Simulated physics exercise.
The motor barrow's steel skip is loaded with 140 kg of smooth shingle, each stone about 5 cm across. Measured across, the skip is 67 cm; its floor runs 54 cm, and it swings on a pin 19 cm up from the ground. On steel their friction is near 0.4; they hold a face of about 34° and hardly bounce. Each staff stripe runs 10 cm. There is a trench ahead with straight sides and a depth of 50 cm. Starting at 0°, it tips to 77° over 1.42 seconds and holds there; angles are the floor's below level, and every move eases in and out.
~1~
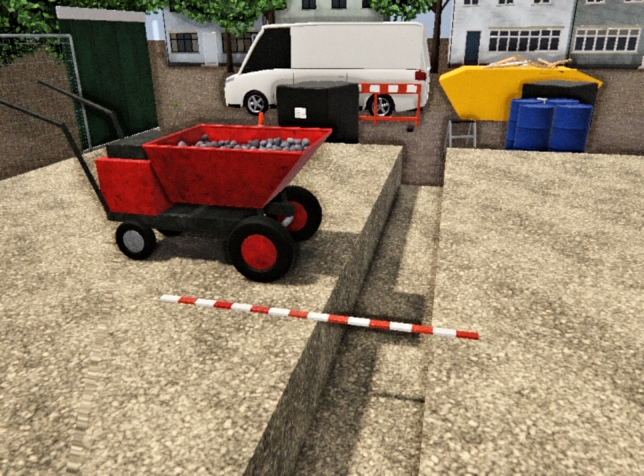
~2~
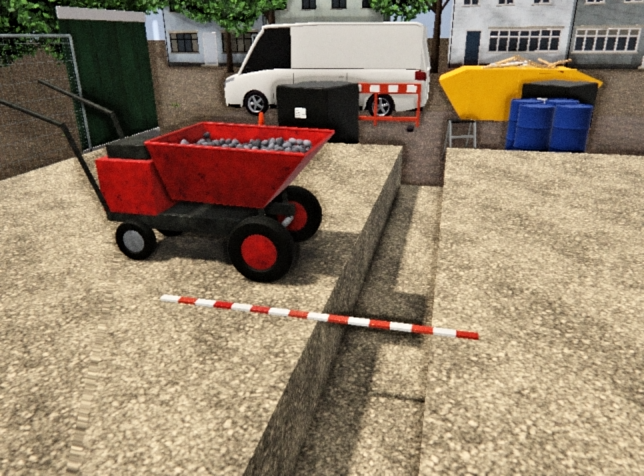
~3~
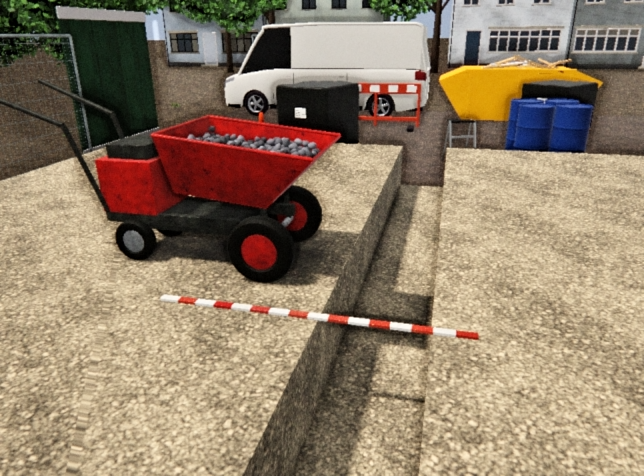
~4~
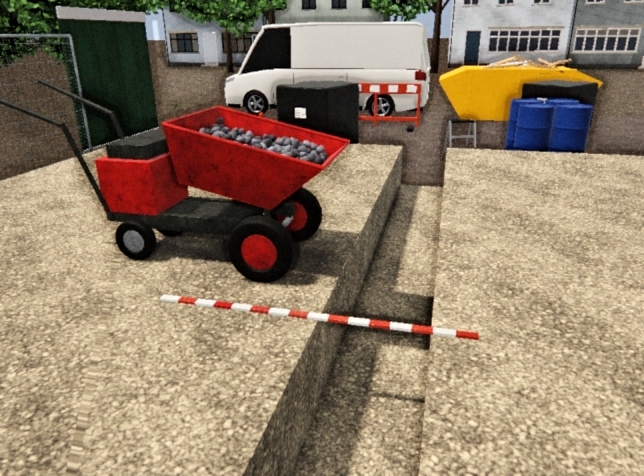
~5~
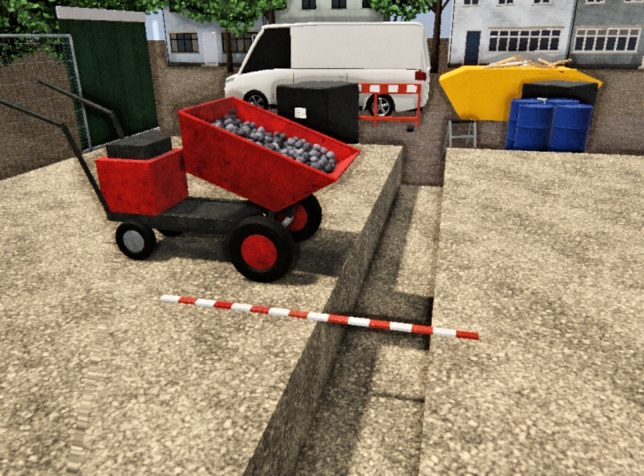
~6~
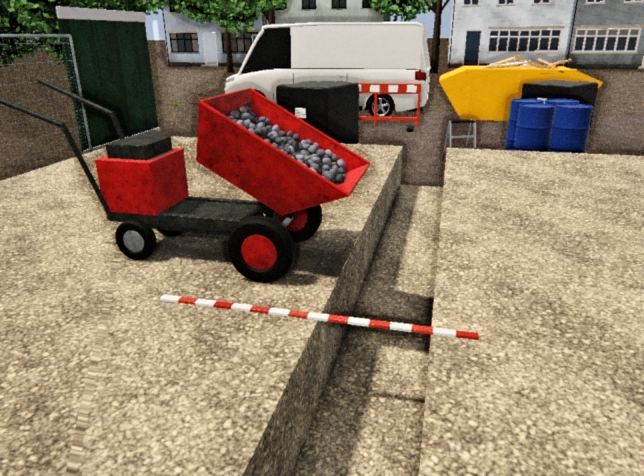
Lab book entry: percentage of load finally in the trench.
Approx. 99 percent.
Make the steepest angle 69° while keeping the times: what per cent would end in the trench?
Some 95 in a hundred, I'd say.
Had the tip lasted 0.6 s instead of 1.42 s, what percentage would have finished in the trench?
That would give about 90 percent.
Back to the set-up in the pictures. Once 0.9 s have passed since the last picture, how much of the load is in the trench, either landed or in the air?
Around 65 per cent of it.
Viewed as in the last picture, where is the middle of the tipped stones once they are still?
I'd put it close to (399, 333).
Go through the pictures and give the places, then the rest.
In the first picture, lip at (301, 154), floor tilted 0°, highest stones at (265, 144).
In the second picture, lip at (304, 155), floor tilted 2°, highest stones at (258, 144).
In the third picture, lip at (312, 160), floor tilted 6°, highest stones at (218, 138).
In the fourth picture, lip at (324, 168), floor tilted 12°, highest stones at (218, 130).
In the fifth picture, lip at (336, 180), floor tilted 20°, highest stones at (227, 121).
In the sixth picture, lip at (349, 195), floor tilted 30°, highest stones at (241, 113).
Then, 0.5 s after the last picture the floor is at 65°, 99 % in the skip, 1 % in the trench; the foremost stones are at (391, 250).
Then, 0.9 s after the last picture the floor is at 77°, 32 % in the skip, 67 % in the trench, 1 % past the trench; the foremost stones are at (451, 273).
Then, 1.3 s after the last picture the floor is at 77°, 5 % in the skip, 94 % in the trench, 1 % past the trench; the foremost stones are at (480, 285).
Then, 3.2 s after the last picture the floor is at 77°, 0 % in the skip, 99 % in the trench, 1 % past the trench; the foremost stones are at (485, 285).
